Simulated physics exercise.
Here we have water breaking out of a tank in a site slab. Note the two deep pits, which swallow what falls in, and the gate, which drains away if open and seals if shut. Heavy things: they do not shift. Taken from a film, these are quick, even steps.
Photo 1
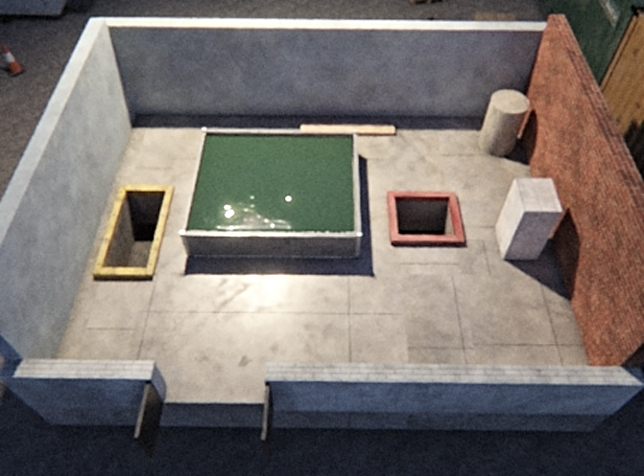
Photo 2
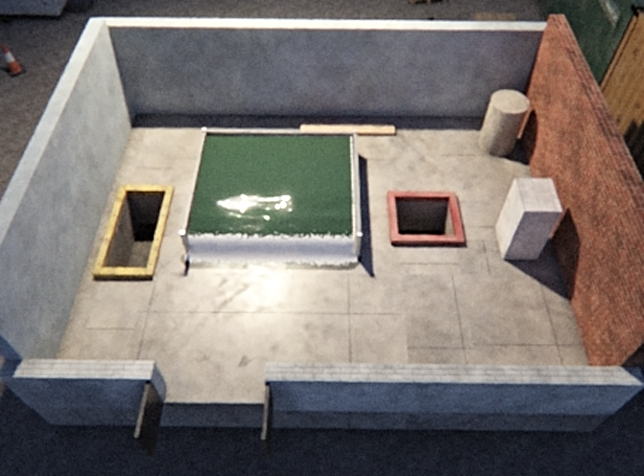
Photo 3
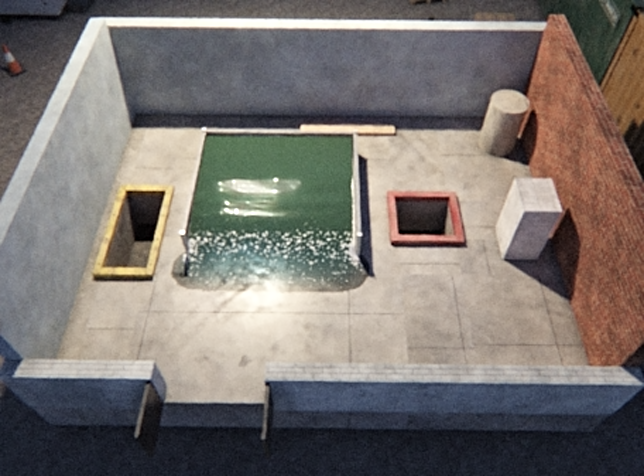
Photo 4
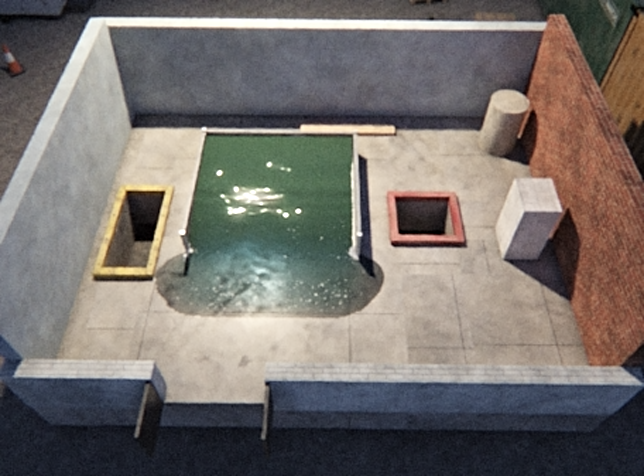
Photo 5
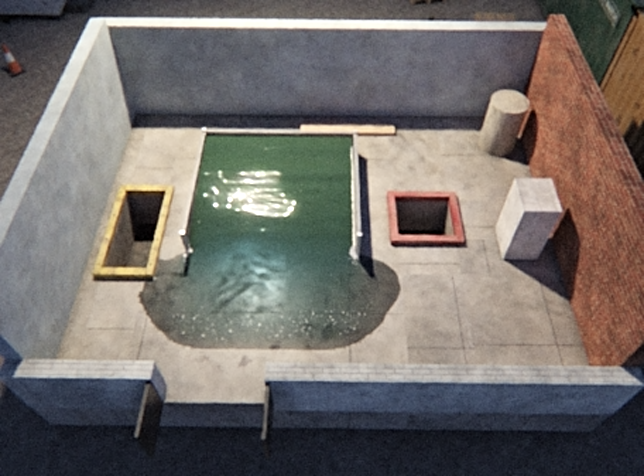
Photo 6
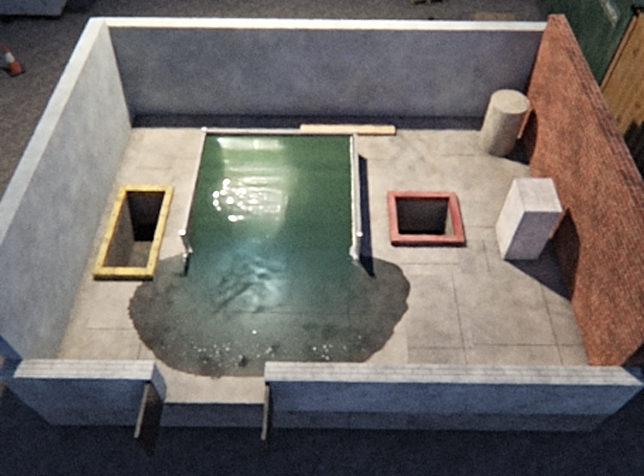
On a walled concrete slab with two open pits, one rimmed in yellow and one in red, a low tank stands full of green water. Its near side gives way and water pours onto the floor, then spreads in a widening dark pool toward the front wall and the gate opening.
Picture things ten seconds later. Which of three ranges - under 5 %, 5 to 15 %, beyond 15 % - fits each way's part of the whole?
For the gate, beyond 15 %; for the red pit, under 5 %; for the yellow pit, under 5 %.
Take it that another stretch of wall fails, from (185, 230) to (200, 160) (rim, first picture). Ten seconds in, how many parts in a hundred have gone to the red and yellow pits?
Estimates in per cent: Red 0, yellow 40.
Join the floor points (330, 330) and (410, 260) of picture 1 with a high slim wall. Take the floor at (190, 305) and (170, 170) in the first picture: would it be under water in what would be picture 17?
Taking them in the order asked, the first is inundated and the second is not reached.
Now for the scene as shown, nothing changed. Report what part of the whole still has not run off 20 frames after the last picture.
About 78 per cent.
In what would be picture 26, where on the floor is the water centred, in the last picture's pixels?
My guess is about (288, 287).
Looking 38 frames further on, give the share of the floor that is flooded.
Some 65 in a hundred.
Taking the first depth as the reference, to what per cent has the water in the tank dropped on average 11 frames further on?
I'd put it close to 42 percent.
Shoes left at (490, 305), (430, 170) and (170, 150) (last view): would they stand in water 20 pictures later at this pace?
Well, in turn they'd be wet underfoot, dry underfoot and dry underfoot.
A moment on, water covers 30 % of the floor; the gate 3 %, the red pit 0 %, the yellow pit 0 %.
Next, water covers 35 % of the floor; the gate 10 %, the red pit 0 %, the yellow pit 0 %.
Then, water covers 45 % of the floor; the gate 23 %, the red pit 0 %, the yellow pit 0 %.
Later, water covers 65 % of the floor; the gate 33 %, the red pit 0 %, the yellow pit 1 %.
In the end, water covers 90 % of the floor; the gate 41 %, the red pit 0 %, the yellow pit 1 %.
